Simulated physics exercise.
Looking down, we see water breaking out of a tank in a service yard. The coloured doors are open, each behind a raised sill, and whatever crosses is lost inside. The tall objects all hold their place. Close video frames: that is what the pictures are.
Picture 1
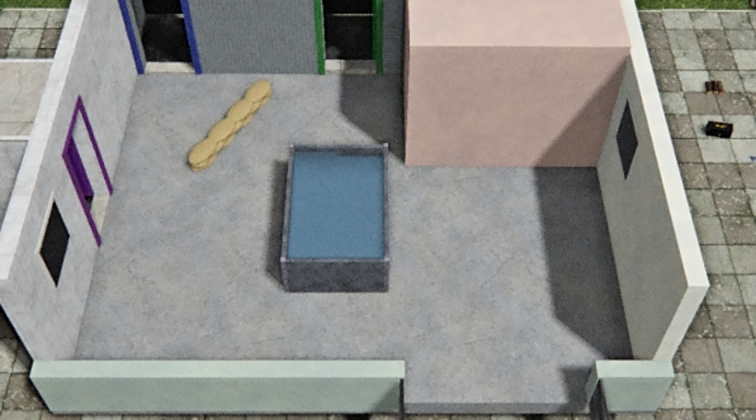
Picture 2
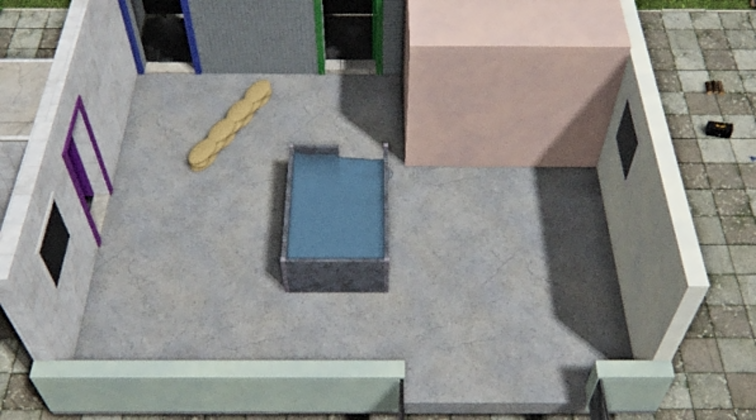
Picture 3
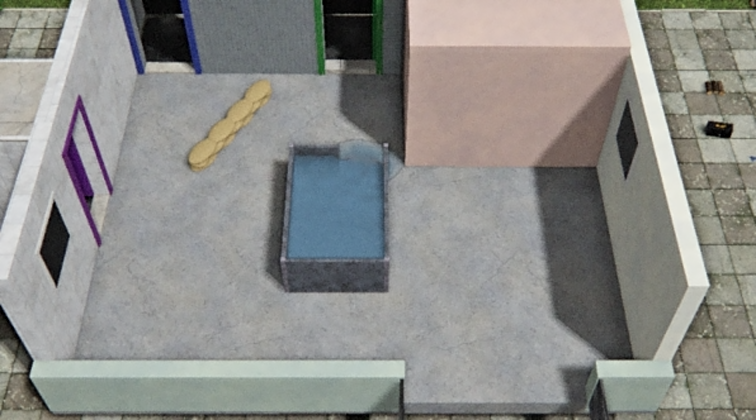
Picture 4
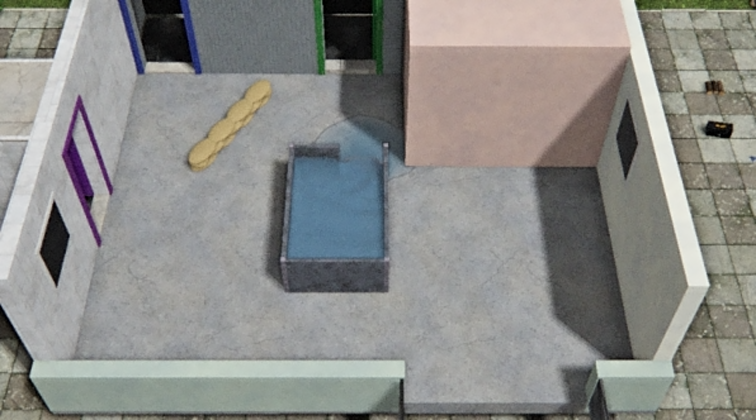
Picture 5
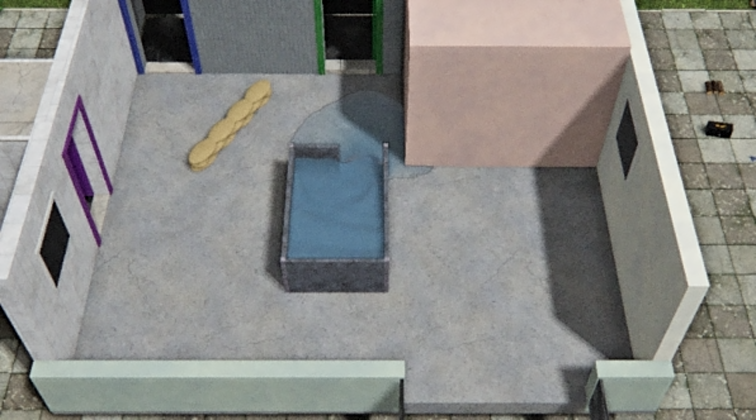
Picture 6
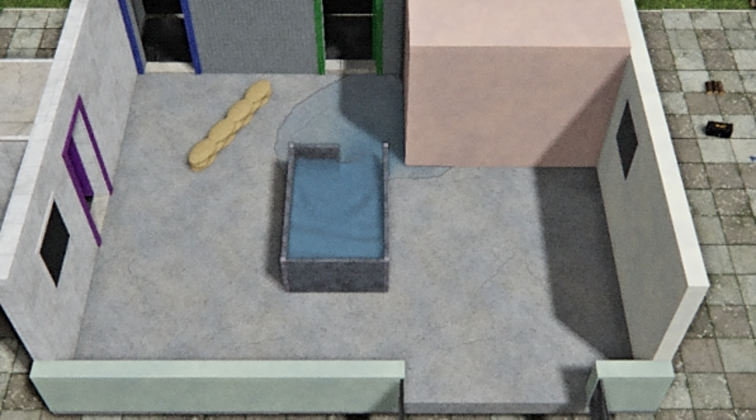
Water breaks out of a dark-walled rectangular tank full of blue water, near the middle of a grey walled yard seen from high above by a camera that stays still. A braided, tan object lies behind it to the left, a pink block stands behind to the right, and purple, blue and green doorways line the walls. First calm, the water pours through a gap in the far side and spreads backward across the floor in a widening, rounded sheet.
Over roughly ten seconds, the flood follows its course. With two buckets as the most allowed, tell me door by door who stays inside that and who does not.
My prediction: The green door is going to be swamped; the blue door is going to be swamped; the purple door is going to stay within two buckets.
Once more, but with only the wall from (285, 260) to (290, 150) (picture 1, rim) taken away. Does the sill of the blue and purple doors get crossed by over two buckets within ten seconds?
Blue door goes past it, purple door goes past it.
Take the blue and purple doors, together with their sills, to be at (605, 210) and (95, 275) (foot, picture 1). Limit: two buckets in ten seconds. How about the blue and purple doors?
Blue: Below; purple: Below.
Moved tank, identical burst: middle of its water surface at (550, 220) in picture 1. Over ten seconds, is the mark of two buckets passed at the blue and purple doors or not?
In that case the blue door remains beneath it and the purple door tops that amount.
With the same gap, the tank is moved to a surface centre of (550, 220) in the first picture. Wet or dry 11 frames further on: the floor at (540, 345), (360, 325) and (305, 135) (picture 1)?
First one stays unwetted, next one stays unwetted, last one stays unwetted.
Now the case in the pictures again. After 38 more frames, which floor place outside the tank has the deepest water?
Check close to (341, 75).
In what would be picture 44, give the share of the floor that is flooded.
I'd put it at roughly 50 per cent.
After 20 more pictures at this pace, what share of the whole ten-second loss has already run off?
I'd put it near 60 in a hundred.
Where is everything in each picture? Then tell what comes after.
The first picture shows the water tank at (337, 204) is whole and still.
In the second picture, water pours out on the water tank's far side and has run to a hidden place.
In the third picture, the front is at (357, 142), out from the gap on the water tank's far side.
In the fourth picture, the front is at (368, 119), out from the gap on the water tank's far side.
In the fifth picture, the front is at (375, 94), out from the gap on the water tank's far side.
In the sixth picture, the front is at (382, 75), out from the gap on the water tank's far side.
A moment on, water covers 15 % of the floor; the green door over two buckets in, the blue door not reached, the purple door not reached.
Next, water covers 15 % of the floor; the green door far over two buckets in, the blue door wet at the sill, nothing in, the purple door not reached.
Then, water covers 25 % of the floor; the green door far over two buckets in, the blue door wet at the sill, nothing in, the purple door not reached.
Later, water covers 50 % of the floor; the green door far over two buckets in, the blue door over two buckets in, the purple door wet at the sill, nothing in.
In the end, water covers 65 % of the floor; the green door far over two buckets in, the blue door over two buckets in, the purple door wet at the sill, nothing in.
